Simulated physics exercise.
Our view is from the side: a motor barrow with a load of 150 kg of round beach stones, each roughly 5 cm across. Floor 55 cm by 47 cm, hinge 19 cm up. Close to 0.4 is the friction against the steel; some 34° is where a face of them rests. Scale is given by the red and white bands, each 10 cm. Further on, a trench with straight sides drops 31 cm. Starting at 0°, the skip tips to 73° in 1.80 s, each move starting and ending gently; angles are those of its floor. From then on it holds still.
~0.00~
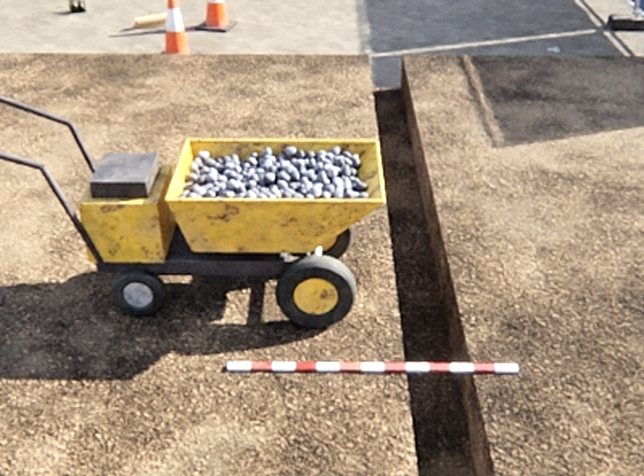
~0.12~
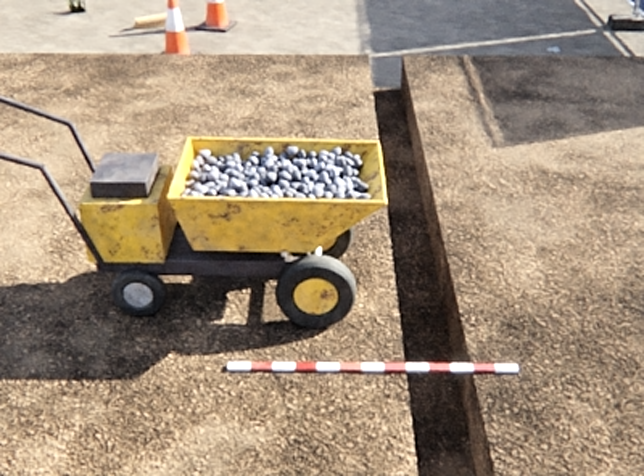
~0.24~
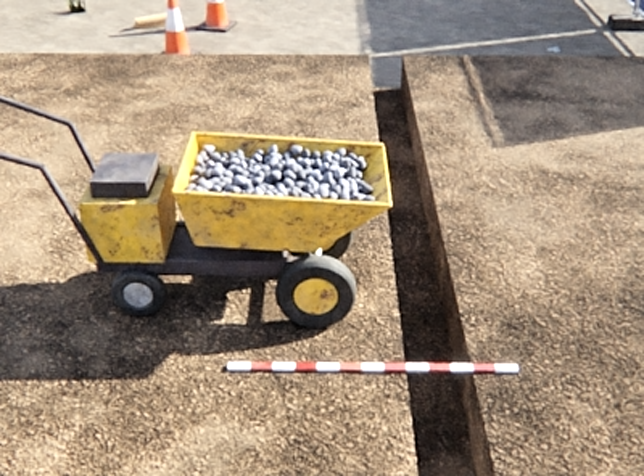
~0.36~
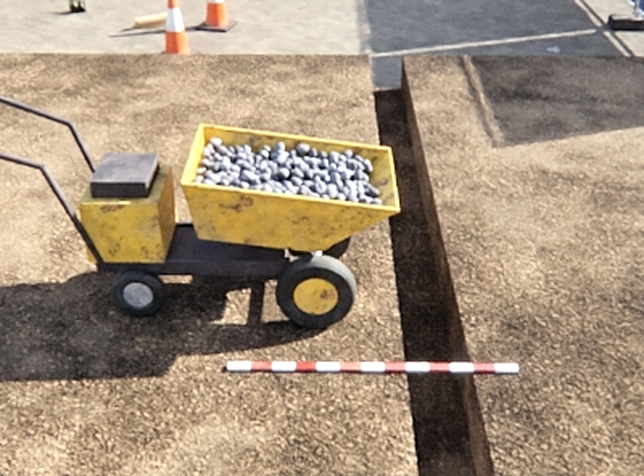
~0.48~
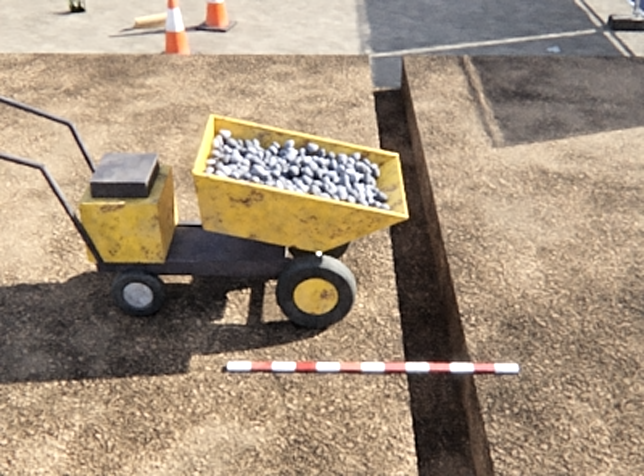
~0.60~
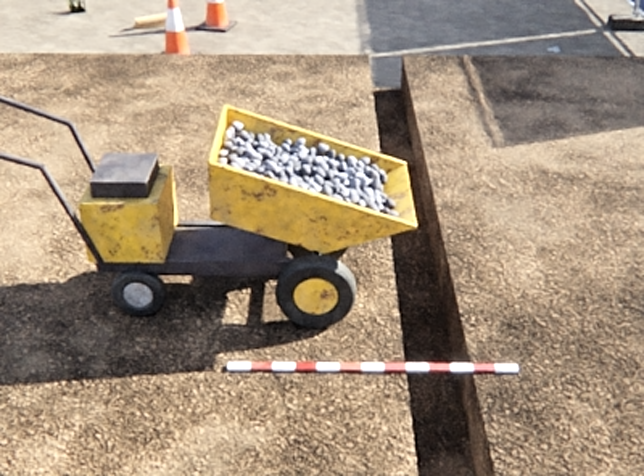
We see a yellow motor barrow loaded with rounded grey stones standing beside a straight-sided trench, a red and white scale bar nearby, as its skip gradually tilts toward the right, the rear edge rising while the wheels stay still.
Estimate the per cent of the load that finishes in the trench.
Roughly 47 percent.
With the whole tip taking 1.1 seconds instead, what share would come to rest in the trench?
It would come to roughly 45 per cent.
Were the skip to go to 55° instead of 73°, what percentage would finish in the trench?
It would come to about 50 percent.
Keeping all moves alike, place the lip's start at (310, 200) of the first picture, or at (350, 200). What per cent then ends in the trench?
That gives roughly 70 per cent and roughly 90 per cent.
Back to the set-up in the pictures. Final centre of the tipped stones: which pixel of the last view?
(467, 289).
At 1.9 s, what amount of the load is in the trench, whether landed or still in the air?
I'd say near 25 per cent at that time.
After 1.4 s the floor is at 62°; 95 % in the skip, 3 % in the trench, 2 % past the trench; the foremost stones are at (467, 285).
After 1.9 s the floor is at 73°; 26 % in the skip, 25 % in the trench, 49 % past the trench; the foremost stones are at (611, 296).
After 2.2 s the floor is at 73°; 4 % in the skip, 41 % in the trench, 55 % past the trench; the foremost stones are past the picture's edge.
After 4.2 s the floor is at 73°; 0 % in the skip, 47 % in the trench, 53 % past the trench; the foremost stones are past the picture's edge.
